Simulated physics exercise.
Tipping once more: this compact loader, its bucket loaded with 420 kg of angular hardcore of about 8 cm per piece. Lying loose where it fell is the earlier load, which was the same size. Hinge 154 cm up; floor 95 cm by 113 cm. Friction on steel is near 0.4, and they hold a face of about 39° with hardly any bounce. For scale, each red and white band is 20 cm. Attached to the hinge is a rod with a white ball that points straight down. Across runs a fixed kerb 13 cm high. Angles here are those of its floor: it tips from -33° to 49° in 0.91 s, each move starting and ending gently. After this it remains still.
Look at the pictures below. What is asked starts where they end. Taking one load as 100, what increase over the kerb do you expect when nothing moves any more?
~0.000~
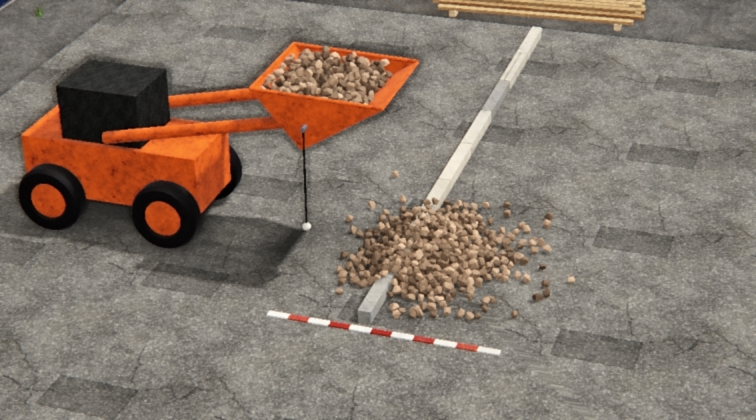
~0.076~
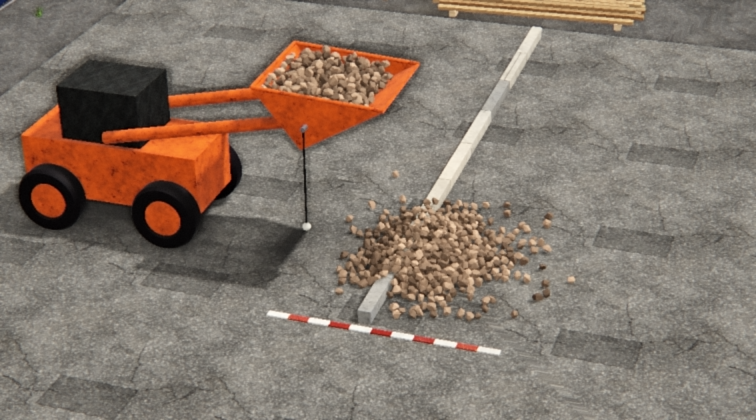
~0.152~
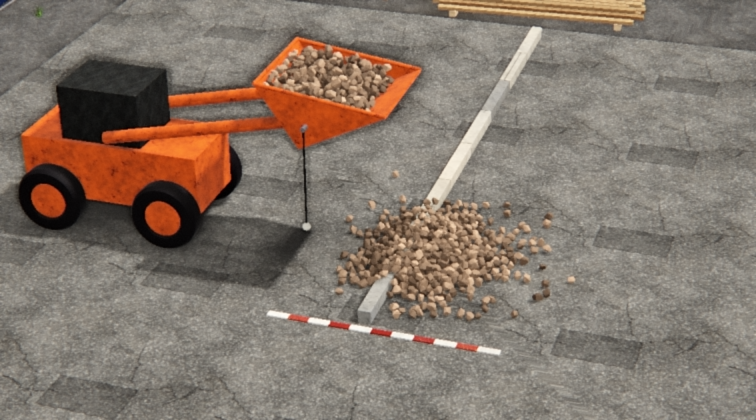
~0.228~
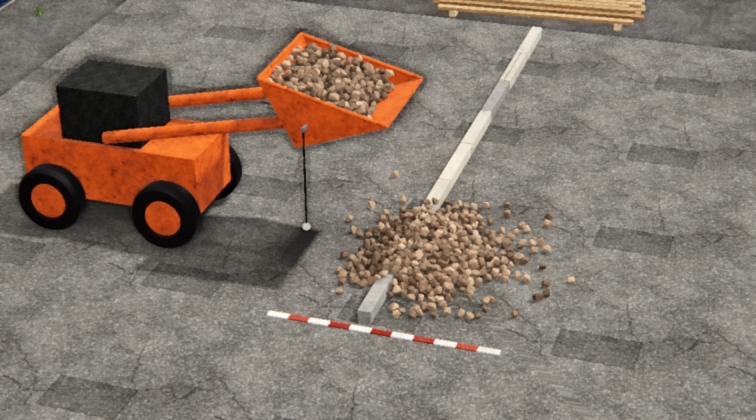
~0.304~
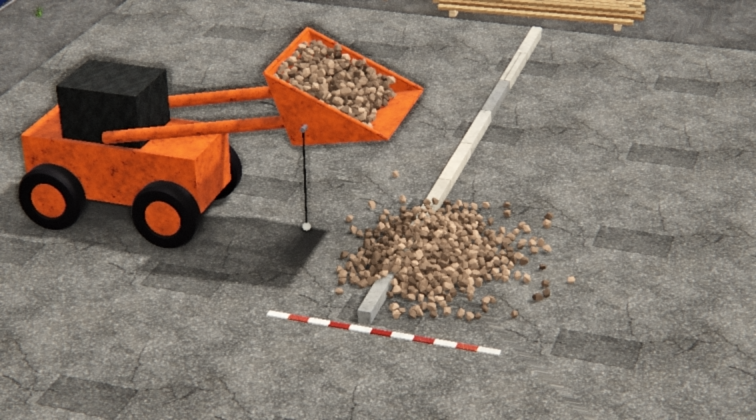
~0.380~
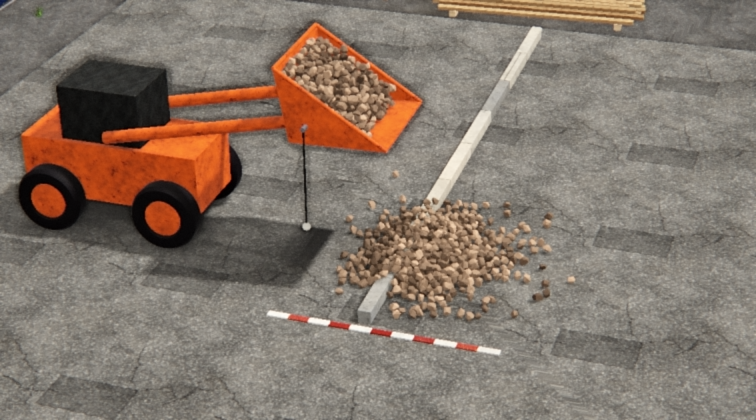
45 out of 100.
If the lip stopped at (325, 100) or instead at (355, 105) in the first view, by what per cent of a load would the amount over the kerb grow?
About 0 per cent from the first spot and 10 per cent from the second.
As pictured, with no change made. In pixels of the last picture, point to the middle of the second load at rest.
Roughly pixel (404, 238) in the last view.
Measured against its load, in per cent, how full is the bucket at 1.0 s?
It holds some 55 percent.
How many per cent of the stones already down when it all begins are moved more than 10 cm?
About 10 %.
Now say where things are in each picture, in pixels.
In the first picture, the bucket is at -33°, its lip at (382, 109); the top of the load is at (326, 61). The earlier load is highest near (414, 243), 26 cm above ground level, 25 % on this side of the kerb, 75 % over the kerb.
In the second picture, lip at (383, 111), floor tilted -31°, highest stones at (327, 61); the stones move at 0.2 m/s on average.
In the third picture, the bucket is at -27°, its lip at (385, 118); the top of the load is at (312, 58); the stones move at 0.3 m/s on average.
In the fourth picture, the bucket is at -20°, its lip at (387, 127); the top of the load is at (303, 55); the stones move at 0.5 m/s on average.
In the fifth picture, the bucket is at -12°, its lip at (388, 139); the top of the load is at (307, 51); the stones move at 0.6 m/s on average.
In the sixth picture, lip at (386, 152), floor tilted -2°, highest stones at (314, 48); the stones move at 0.6 m/s on average.
After 0.7 s the floor is at 36°; in per cent of one load, 99 in the bucket, 26 on this side of the kerb, 75 over the kerb; the foremost stones are at (542, 282).
After 1.0 s the floor is at 49°; in per cent of one load, 57 in the bucket, 67 on this side of the kerb, 76 over the kerb; the foremost stones are at (542, 282).
After 1.4 s the floor is at 49°; in per cent of one load, 5 in the bucket, 90 on this side of the kerb, 104 over the kerb; the foremost stones are at (542, 282).
After 4.1 s the floor is at 49°; in per cent of one load, 0 in the bucket, 80 on this side of the kerb, 120 over the kerb; the foremost stones are at (544, 289). Net gain over the kerb, 45.
